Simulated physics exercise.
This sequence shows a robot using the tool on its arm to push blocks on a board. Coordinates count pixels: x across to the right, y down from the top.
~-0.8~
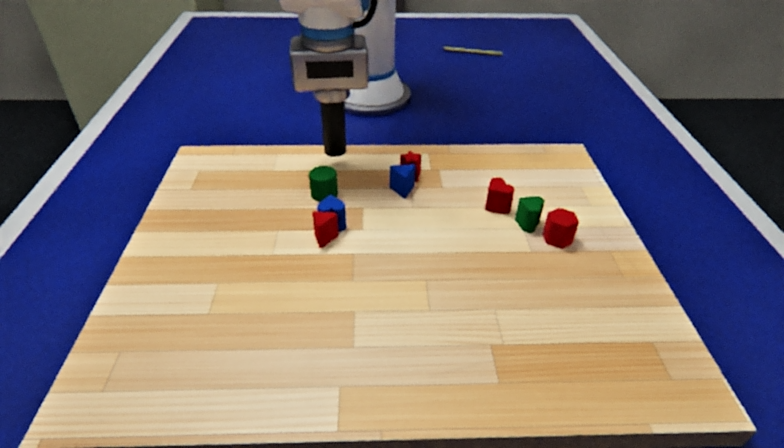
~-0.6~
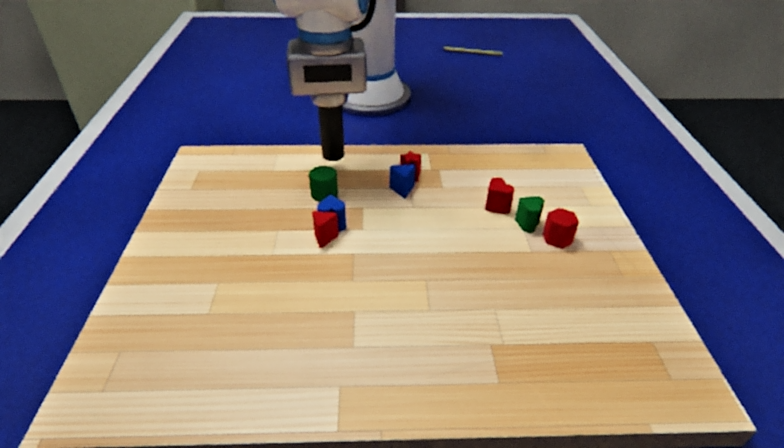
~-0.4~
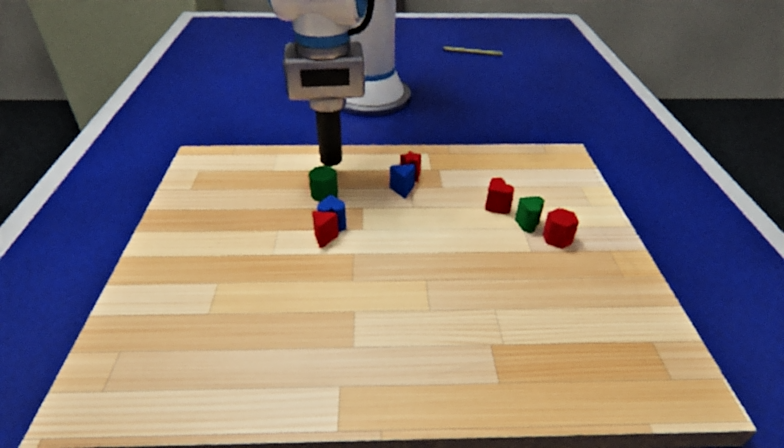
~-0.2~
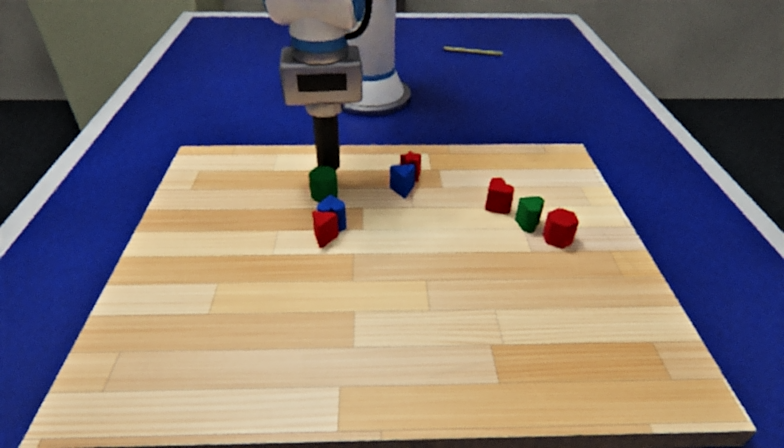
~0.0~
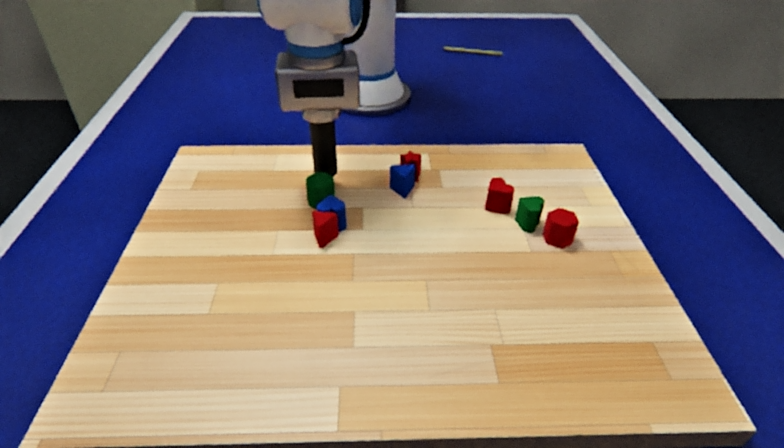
A robot arm lowered its black tool toward the green round block near the back of the wooden board, then nudged it slightly forward and left, while the other blocks stayed still.
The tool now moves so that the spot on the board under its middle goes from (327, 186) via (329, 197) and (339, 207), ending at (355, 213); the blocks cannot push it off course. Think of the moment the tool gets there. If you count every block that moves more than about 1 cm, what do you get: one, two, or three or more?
1.
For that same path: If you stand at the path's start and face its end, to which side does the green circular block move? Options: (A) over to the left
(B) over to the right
The correct letter is B.
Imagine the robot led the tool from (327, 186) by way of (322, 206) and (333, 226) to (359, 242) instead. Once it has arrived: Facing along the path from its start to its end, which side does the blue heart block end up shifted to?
It slides leftward.
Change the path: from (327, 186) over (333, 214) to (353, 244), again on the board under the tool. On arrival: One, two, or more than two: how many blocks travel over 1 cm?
This push will displace three or more blocks.
On the path given first. Halfway along, tool (331, 188); green circular block (316, 195); blue heart block (333, 205).
At the end, tool (355, 198); green circular block (315, 196); red triangular block (323, 218); blue heart block (333, 206); blue triangular block not moved.
